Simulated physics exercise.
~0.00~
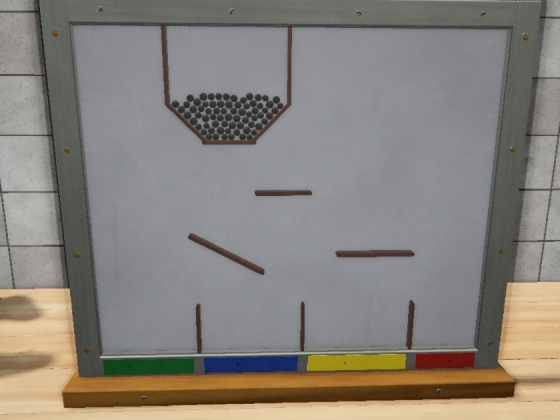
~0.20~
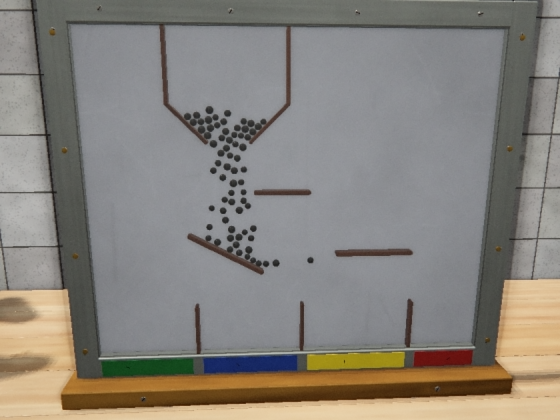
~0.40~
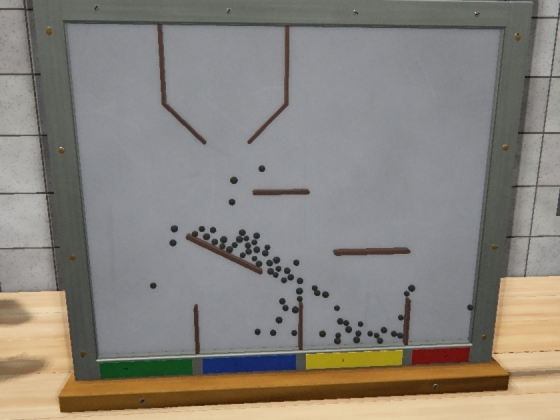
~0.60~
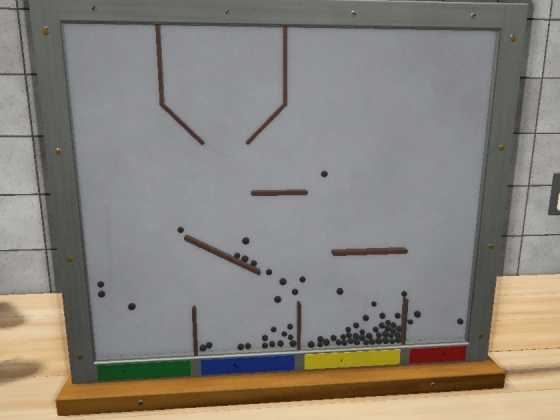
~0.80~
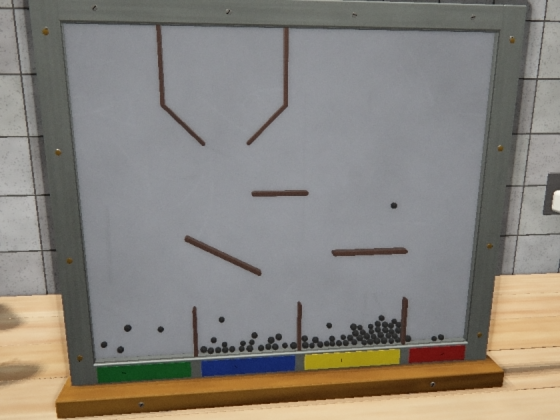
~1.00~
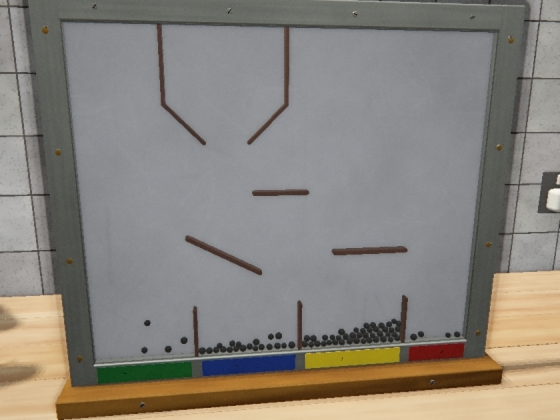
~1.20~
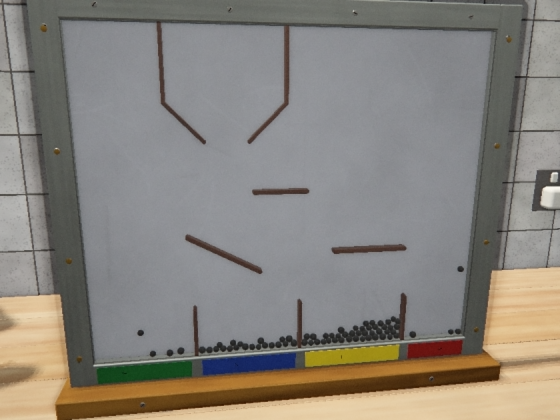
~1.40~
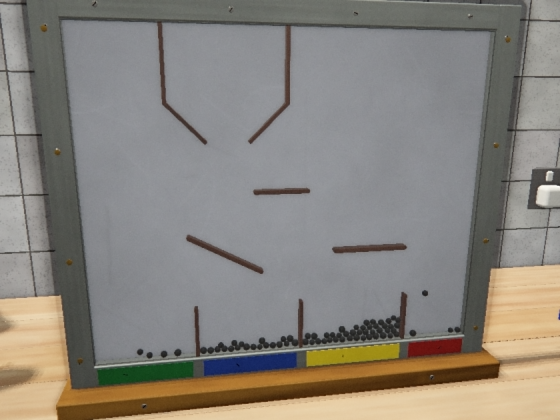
The video shows small dark beads pouring from a hopper onto fixed ledges in a flat upright case, then bouncing and sliding down into four colour-marked bins. They end mostly in the yellow bin, with fewer in blue and only a few in green and red.
